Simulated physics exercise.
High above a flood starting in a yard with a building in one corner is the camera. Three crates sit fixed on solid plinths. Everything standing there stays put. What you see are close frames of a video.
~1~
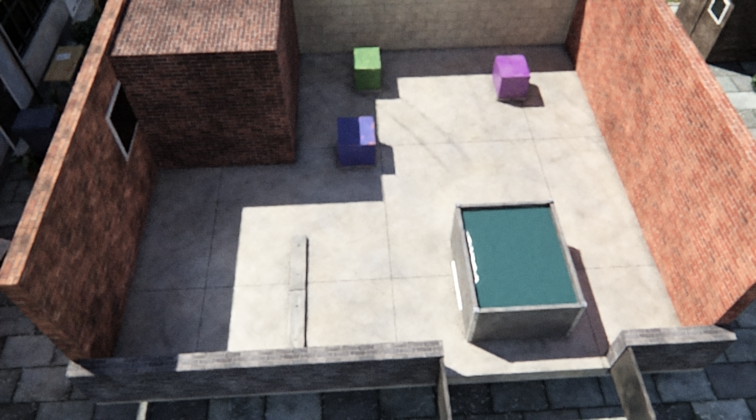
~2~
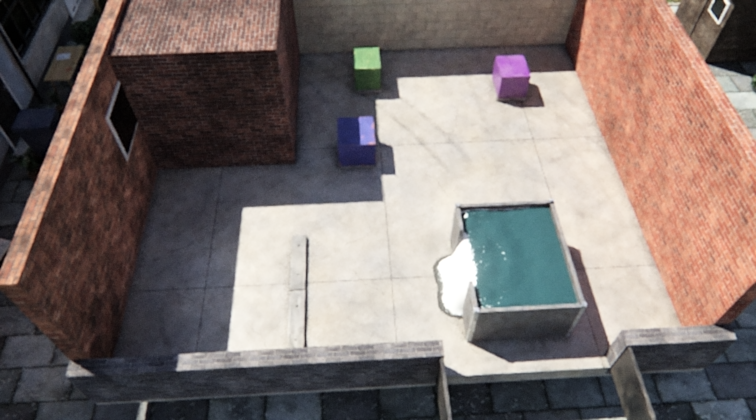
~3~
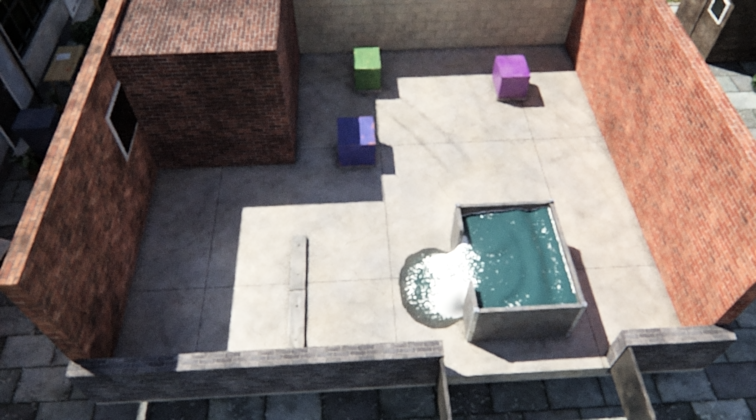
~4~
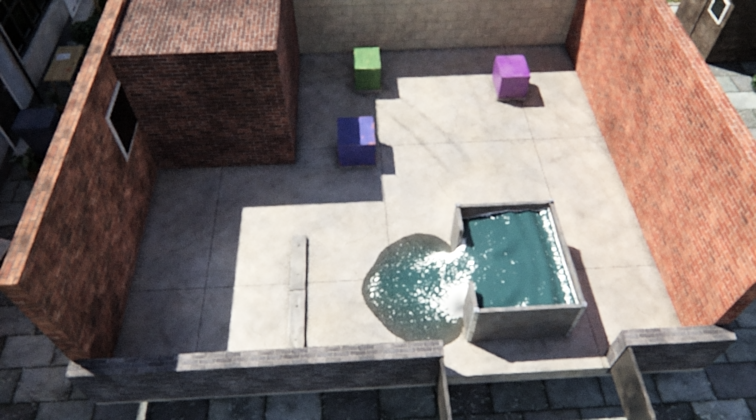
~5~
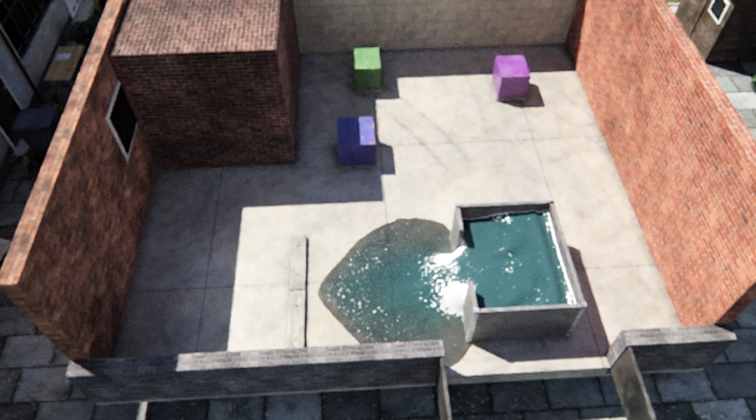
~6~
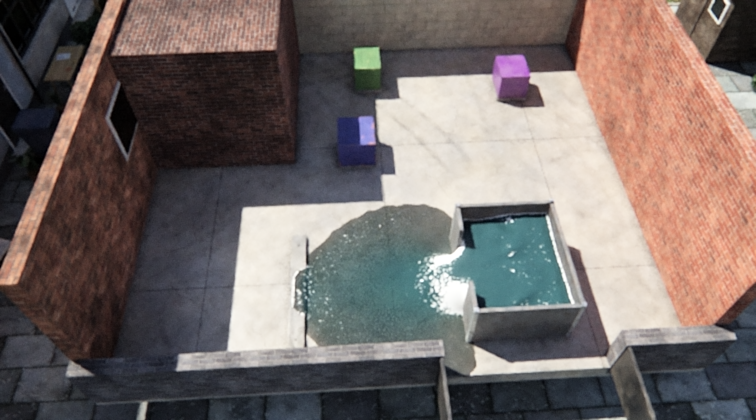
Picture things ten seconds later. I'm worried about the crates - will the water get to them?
At the end, purple crate: Clear, green crate: Clear, blue crate: Doused.
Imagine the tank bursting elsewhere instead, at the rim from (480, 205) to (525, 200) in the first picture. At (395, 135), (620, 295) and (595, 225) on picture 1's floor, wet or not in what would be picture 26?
Taken in turn, that's reached, not reached, and finally not reached.
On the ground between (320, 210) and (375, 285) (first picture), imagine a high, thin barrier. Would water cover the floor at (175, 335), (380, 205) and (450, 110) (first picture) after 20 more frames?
Outcome by spot, in order - watered, watered, watered.
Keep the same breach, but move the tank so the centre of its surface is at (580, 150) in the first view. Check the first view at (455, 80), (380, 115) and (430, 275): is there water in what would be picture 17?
Results in order - left untouched, swamped, swamped.
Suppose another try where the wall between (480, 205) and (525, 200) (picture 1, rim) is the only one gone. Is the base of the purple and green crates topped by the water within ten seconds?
My take: The purple one gets flooded, while the green one gets flooded.
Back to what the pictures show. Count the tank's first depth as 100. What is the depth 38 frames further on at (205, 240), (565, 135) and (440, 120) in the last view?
Going in order, that's 12, 0 and 0 %.
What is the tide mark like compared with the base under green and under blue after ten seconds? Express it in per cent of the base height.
Respectively 70 % and 330 %.
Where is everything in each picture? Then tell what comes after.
Still water in the water tank at (516, 255), in the first frame.
Water pours out at (463, 278) and has run to (444, 261), in the second frame.
The front is at (412, 260), out from the gap at (463, 278), in the third frame.
The front is at (367, 293), out from the gap at (463, 279), in the fourth frame.
Water pours out at (463, 278) and has run to (325, 289), in the fifth frame.
Water pours out at (463, 278) and has run to (299, 278), in the sixth frame.
A moment on, water covers 30 % of the floor; the purple crate not reached, the green crate not reached, the blue crate water round its plinth.
Next, water covers 40 % of the floor; the purple crate not reached, the green crate not reached, the blue crate water round its plinth.
Then, water covers 40 % of the floor; the purple crate not reached, the green crate not reached, the blue crate water round its plinth.
Later, water covers 45 % of the floor; the purple crate not reached, the green crate water round its plinth, the blue crate water round its plinth.
In the end, water covers 80 % of the floor; the purple crate stayed above the water, the green crate stayed above the water, the blue crate was topped.
